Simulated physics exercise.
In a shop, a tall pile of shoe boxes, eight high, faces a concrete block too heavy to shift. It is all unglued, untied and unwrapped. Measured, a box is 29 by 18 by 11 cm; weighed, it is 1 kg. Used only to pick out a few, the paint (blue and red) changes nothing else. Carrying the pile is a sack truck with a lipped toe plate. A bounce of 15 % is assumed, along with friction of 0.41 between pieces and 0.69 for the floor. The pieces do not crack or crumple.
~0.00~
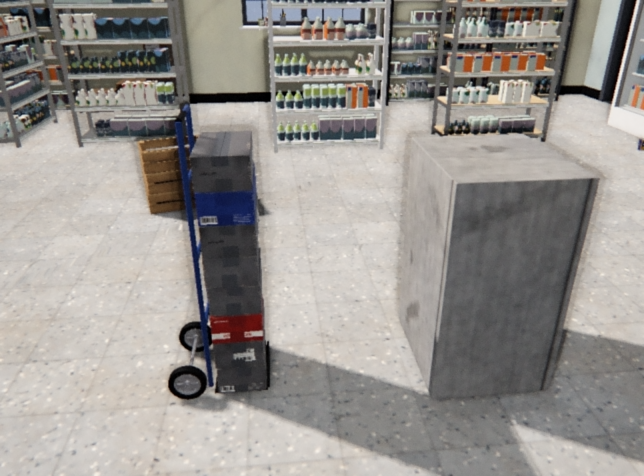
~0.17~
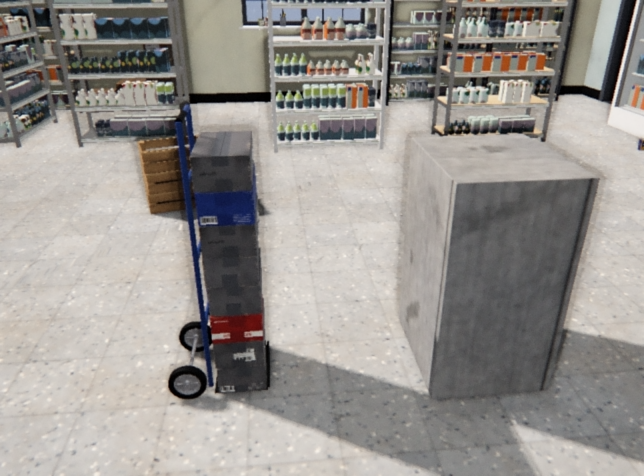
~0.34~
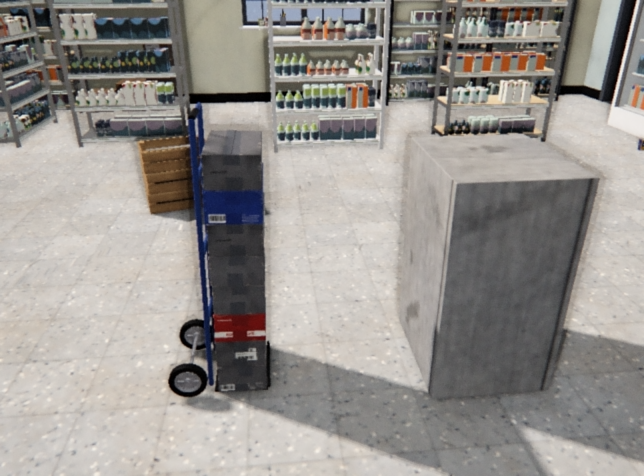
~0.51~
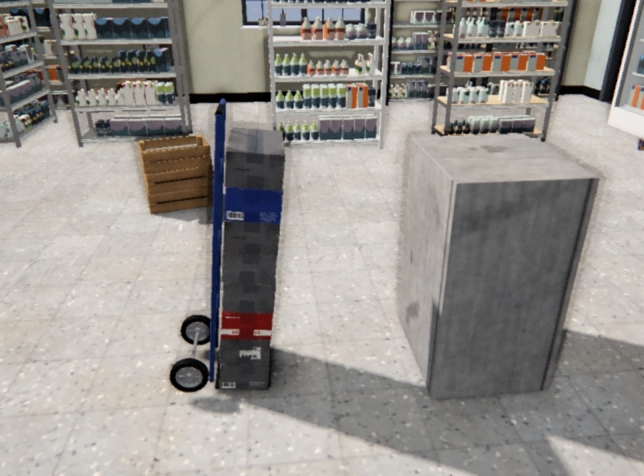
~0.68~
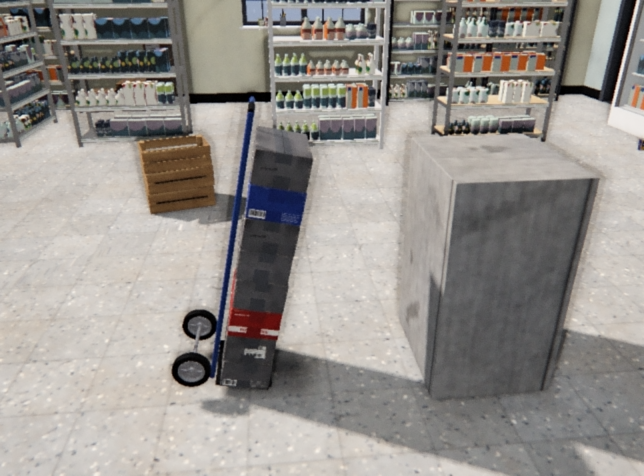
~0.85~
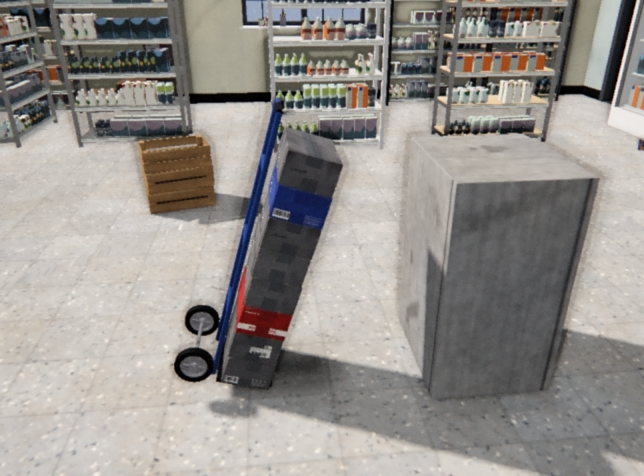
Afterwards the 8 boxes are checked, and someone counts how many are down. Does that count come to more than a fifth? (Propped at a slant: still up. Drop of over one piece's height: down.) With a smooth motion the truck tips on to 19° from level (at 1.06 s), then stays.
Yes. The pile loses a fatter share than a fifth.
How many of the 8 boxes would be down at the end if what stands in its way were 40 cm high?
The count would be 5.
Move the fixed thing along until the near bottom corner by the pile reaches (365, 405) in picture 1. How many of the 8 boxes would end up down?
With that change the number is 0.
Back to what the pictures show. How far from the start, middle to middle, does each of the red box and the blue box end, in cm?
So red shifts 25 cm, while blue shifts 60 cm.
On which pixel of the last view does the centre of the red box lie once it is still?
At about (306, 313).
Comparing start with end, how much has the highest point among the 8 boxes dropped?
About 10 cm lower.
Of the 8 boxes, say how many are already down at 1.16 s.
The count by then is 1.
After 1.00 s, none of the 8 boxes down, 8 disturbed; blue box leaning 26°; red box leaning 26°.
After 1.16 s, 1 of the 8 boxes down; blue box leaning 40°, 11 cm lower; red box leaning 40°.
At rest (2.1 s), 4 of the 8 boxes down; red box leaning 47°, 42 mm lower; blue box leaning 43°, 17 cm lower. That is 50 per cent. As the last picture would show them, middles, red box near (306, 312), blue box near (396, 233).
